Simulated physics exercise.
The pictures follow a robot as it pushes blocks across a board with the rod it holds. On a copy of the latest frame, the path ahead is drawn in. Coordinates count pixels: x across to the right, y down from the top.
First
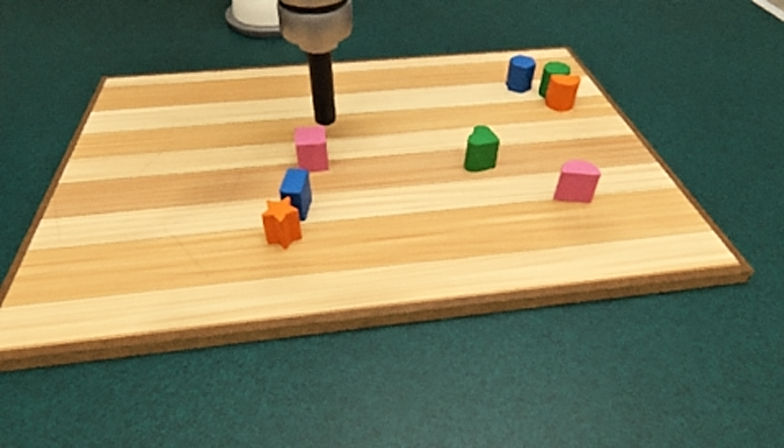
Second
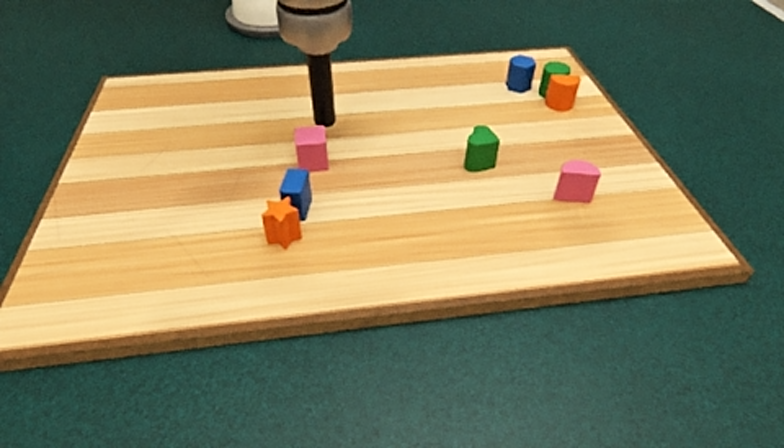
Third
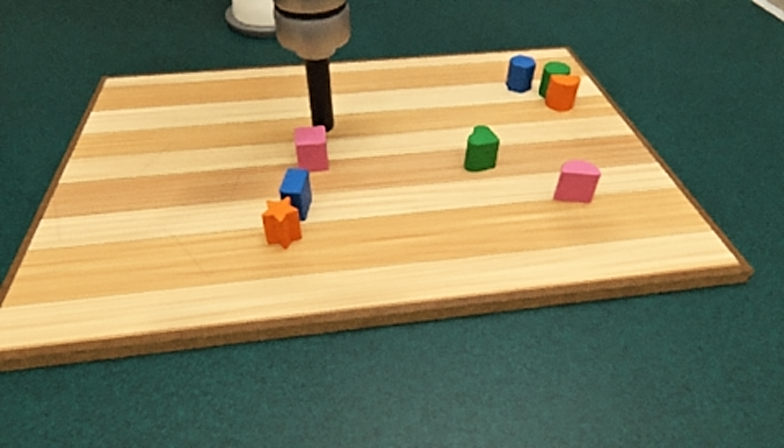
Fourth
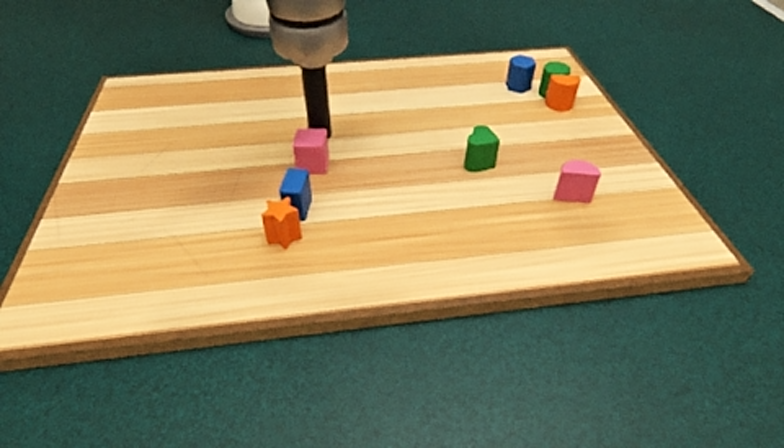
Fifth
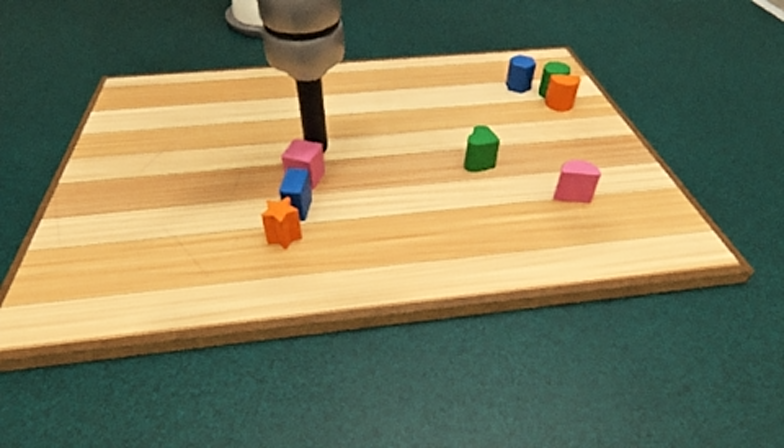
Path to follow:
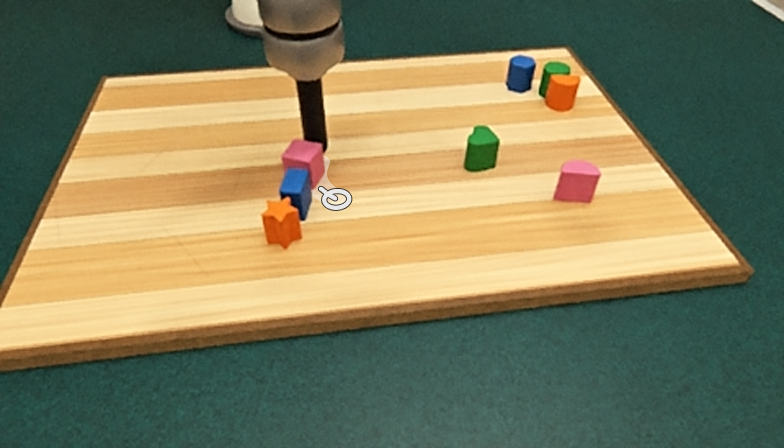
The video shows a dark rod above a wooden board of colored blocks moving toward a pink square block, then pushing it slightly down and left toward a blue block beside an orange star-shaped one, while the other blocks remain still.
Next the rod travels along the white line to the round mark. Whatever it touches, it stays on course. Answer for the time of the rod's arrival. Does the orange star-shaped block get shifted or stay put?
It does get moved.
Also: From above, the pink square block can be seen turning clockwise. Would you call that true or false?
The statement is true.
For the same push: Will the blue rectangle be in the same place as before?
I believe not.
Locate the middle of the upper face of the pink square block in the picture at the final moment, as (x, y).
I'd place it at (297, 177), taking the centre of its top.
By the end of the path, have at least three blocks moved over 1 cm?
Yes - that is the case.
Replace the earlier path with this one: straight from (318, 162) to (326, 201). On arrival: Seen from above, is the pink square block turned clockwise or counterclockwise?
Turns clockwise.
Path on the board, from (318, 162) via (315, 176) and (321, 189), ending at (337, 199).
On the path given first. Halfway along, rod (315, 170); orange star-shaped block (270, 220); blue rectangle (288, 195); pink square block (295, 170).
At the end, rod (336, 186); orange star-shaped block (264, 227), turned 15° clockwise; blue rectangle (284, 203); pink square block (297, 177), turned 25° clockwise.
